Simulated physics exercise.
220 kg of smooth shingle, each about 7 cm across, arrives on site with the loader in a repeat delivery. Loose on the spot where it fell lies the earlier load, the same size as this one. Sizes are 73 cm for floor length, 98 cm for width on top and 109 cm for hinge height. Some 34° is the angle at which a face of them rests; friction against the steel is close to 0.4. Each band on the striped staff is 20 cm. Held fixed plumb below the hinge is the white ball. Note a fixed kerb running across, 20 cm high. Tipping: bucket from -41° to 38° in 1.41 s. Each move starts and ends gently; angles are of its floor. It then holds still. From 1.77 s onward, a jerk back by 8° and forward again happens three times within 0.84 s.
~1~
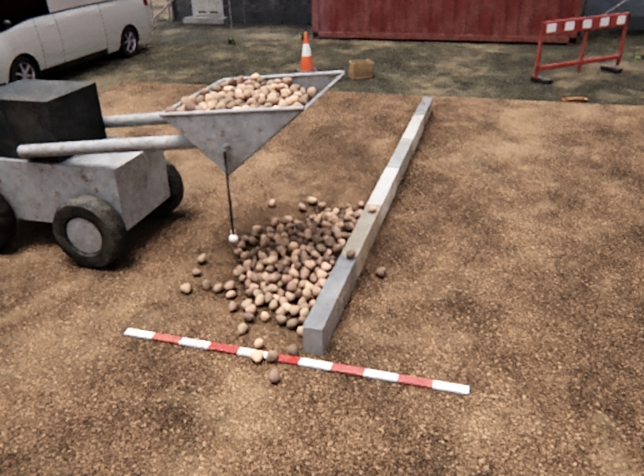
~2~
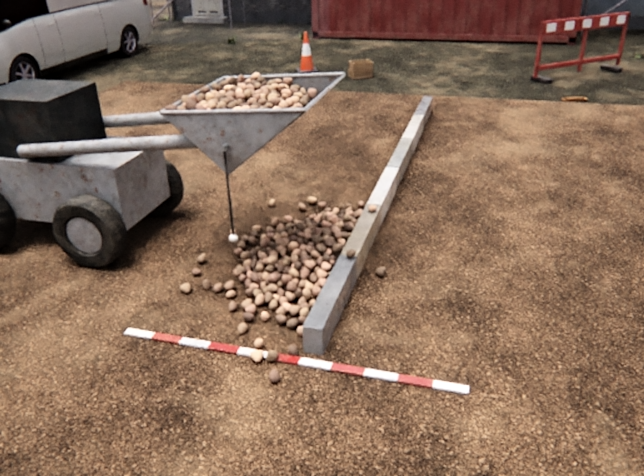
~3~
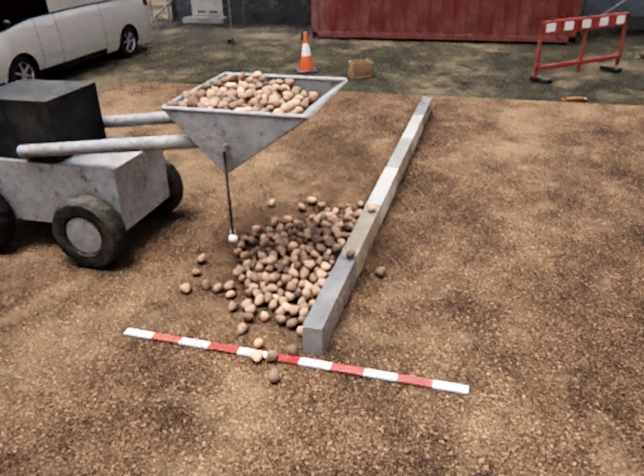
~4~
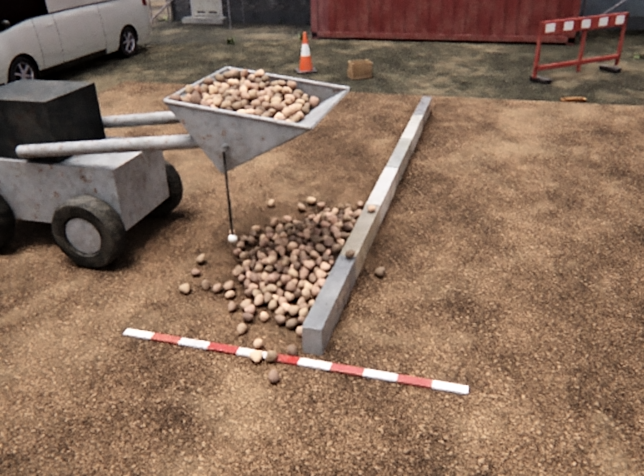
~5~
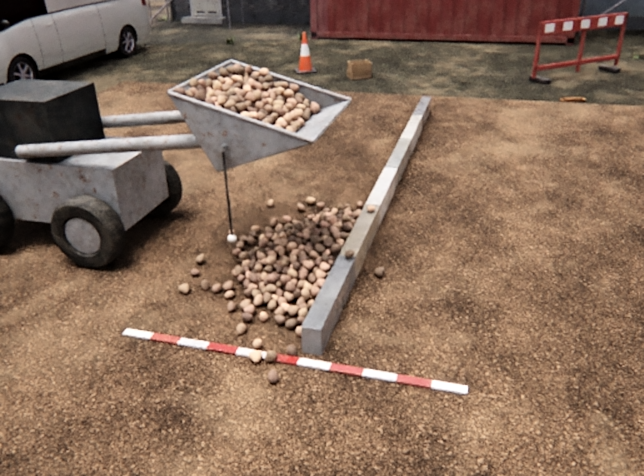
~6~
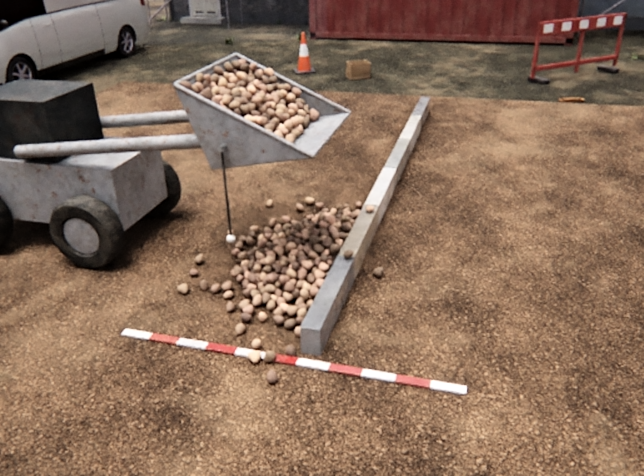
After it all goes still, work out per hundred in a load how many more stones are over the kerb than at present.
Around 59 stones per hundred.
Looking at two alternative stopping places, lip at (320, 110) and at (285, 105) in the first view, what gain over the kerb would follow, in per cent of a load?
About 80 per cent for the first, 40 per cent for the second.
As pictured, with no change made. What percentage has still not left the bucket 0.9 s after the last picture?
About 35 per cent.
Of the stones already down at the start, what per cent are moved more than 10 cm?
I'd put it at about 0 per cent.
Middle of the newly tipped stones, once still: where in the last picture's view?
In the last view, somewhere near (380, 264).
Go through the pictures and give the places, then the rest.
In the first frame, the bucket is at -41°, its lip at (304, 108); the top of the load is at (260, 86). The earlier load is highest near (334, 233), 23 cm above ground level, 100 % on this side of the kerb.
In the second frame, lip at (305, 111), floor tilted -39°, highest stones at (246, 86).
In the third frame, the bucket is at -35°, its lip at (308, 118); the top of the load is at (242, 82).
In the fourth frame, lip at (311, 128), floor tilted -29°, highest stones at (231, 78).
In the fifth frame, the bucket is at -20°, its lip at (314, 142); the top of the load is at (229, 74).
In the sixth frame, the bucket is at -11°, its lip at (314, 157); the top of the load is at (234, 70).
Then, 0.5 s after the last picture the floor is at 26°; in per cent of one load, 99 in the bucket, 100 on this side of the kerb; the foremost stones are at (350, 250).
Then, 0.9 s after the last picture the floor is at 38°; in per cent of one load, 33 in the bucket, 157 on this side of the kerb, 9 over the kerb; the foremost stones are at (390, 258).
Then, 2.5 s after the last picture the floor is at 38°; in per cent of one load, 0 in the bucket, 140 on this side of the kerb, 60 over the kerb; the foremost stones are at (570, 289).
Then, 4.9 s after the last picture the floor is at 38°; in per cent of one load, 0 in the bucket, 140 on this side of the kerb, 60 over the kerb; the foremost stones are at (570, 289). Net gain over the kerb, 59.
